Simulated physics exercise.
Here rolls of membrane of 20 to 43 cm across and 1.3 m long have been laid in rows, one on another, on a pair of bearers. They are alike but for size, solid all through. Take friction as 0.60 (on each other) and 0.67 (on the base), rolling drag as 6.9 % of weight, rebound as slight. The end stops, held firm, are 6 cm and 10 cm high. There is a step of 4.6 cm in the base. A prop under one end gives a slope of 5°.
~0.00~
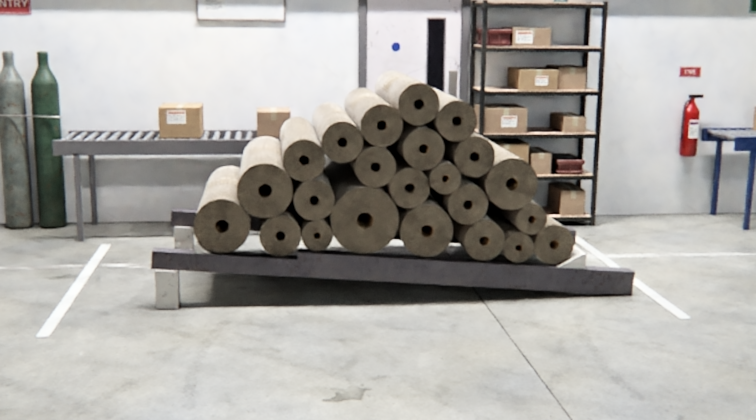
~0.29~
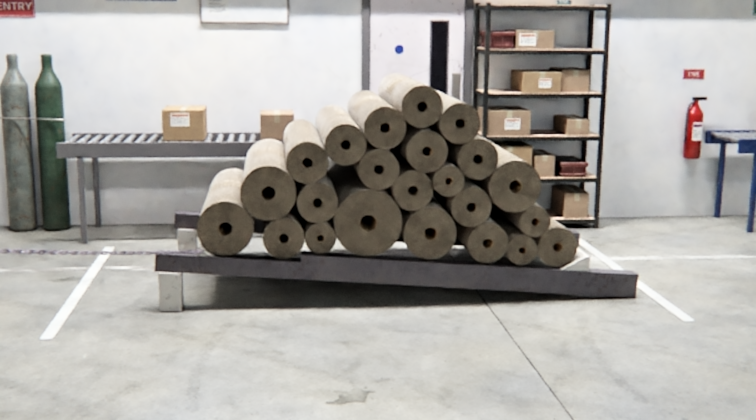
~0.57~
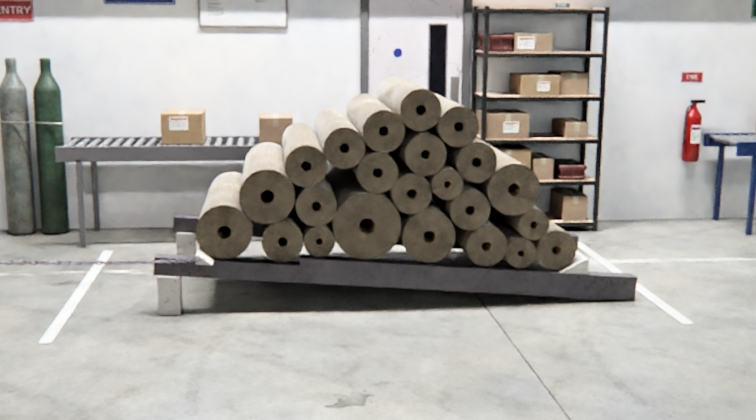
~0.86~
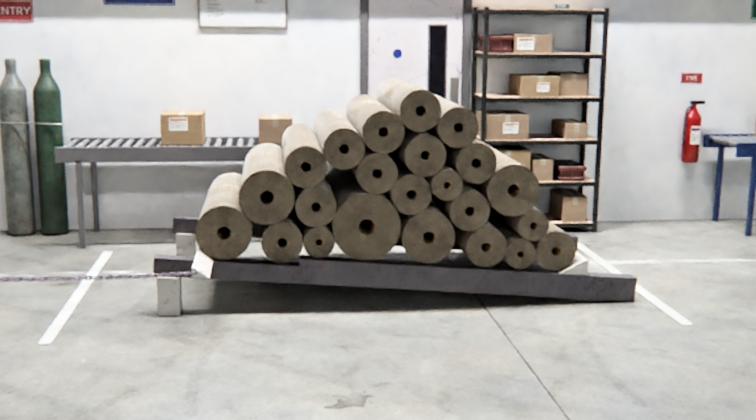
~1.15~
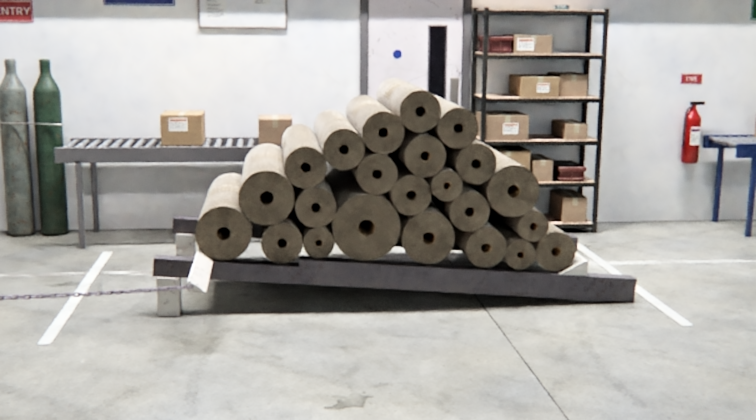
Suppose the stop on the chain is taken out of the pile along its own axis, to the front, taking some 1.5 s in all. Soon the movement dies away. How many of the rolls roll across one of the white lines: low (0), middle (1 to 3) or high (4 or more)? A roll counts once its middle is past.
Low (0).
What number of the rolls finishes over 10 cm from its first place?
In all, 0.
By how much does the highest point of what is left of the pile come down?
Some 0 cm lower.
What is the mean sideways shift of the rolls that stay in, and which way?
About 0 cm to the left.
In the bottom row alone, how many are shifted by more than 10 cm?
0 of them.
After 1.96 s, 0 now displaced over 10 cm; not one across the white lines.
After 2.10 s, 0 now displaced over 10 cm; not one across the white lines.
All still by 2.4 s, 0 moved over 10 cm; not one across the white lines; top of the pile 1.4 m high, from 1.4 m.
